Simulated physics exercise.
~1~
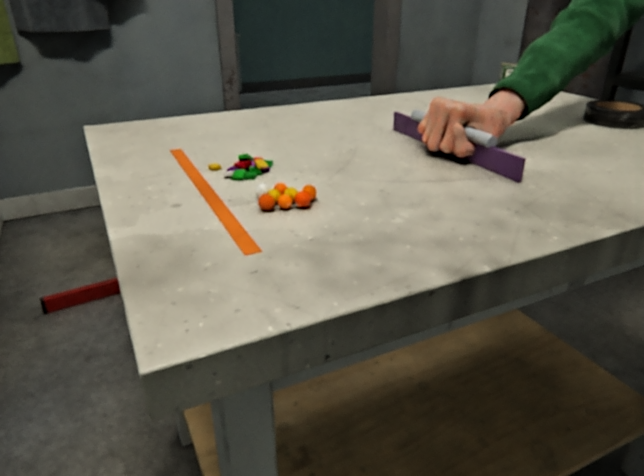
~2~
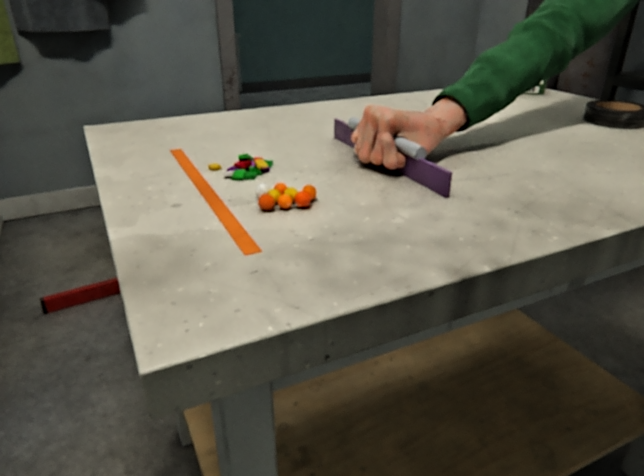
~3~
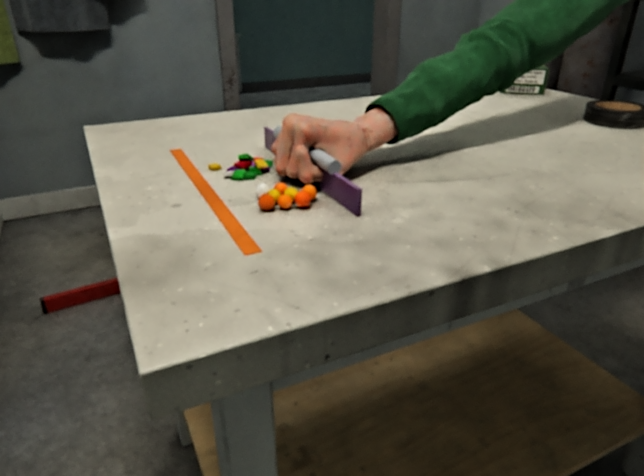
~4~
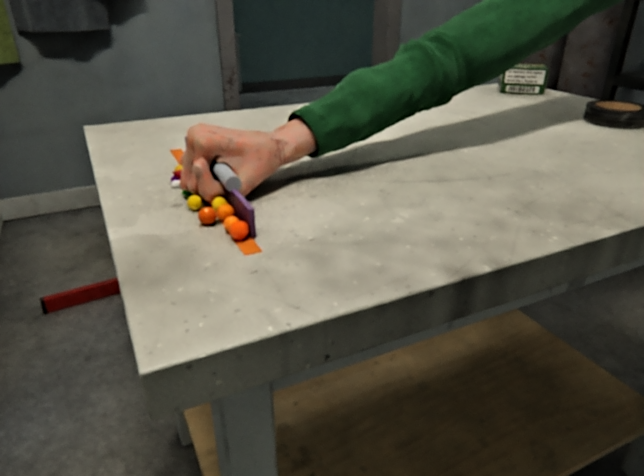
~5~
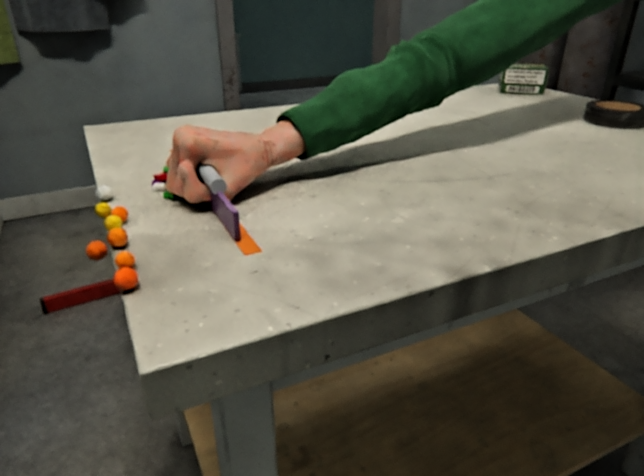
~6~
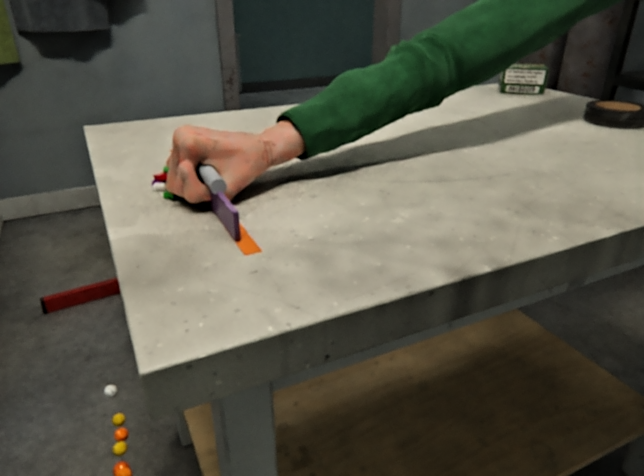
The video shows a green-sleeved hand sliding a purple scraper left across a table, pushing two batches of small colourful pieces until it stops at an orange tape strip. The nearer, mostly orange balls roll off the left edge and fall, while the farther batch stays on the table.
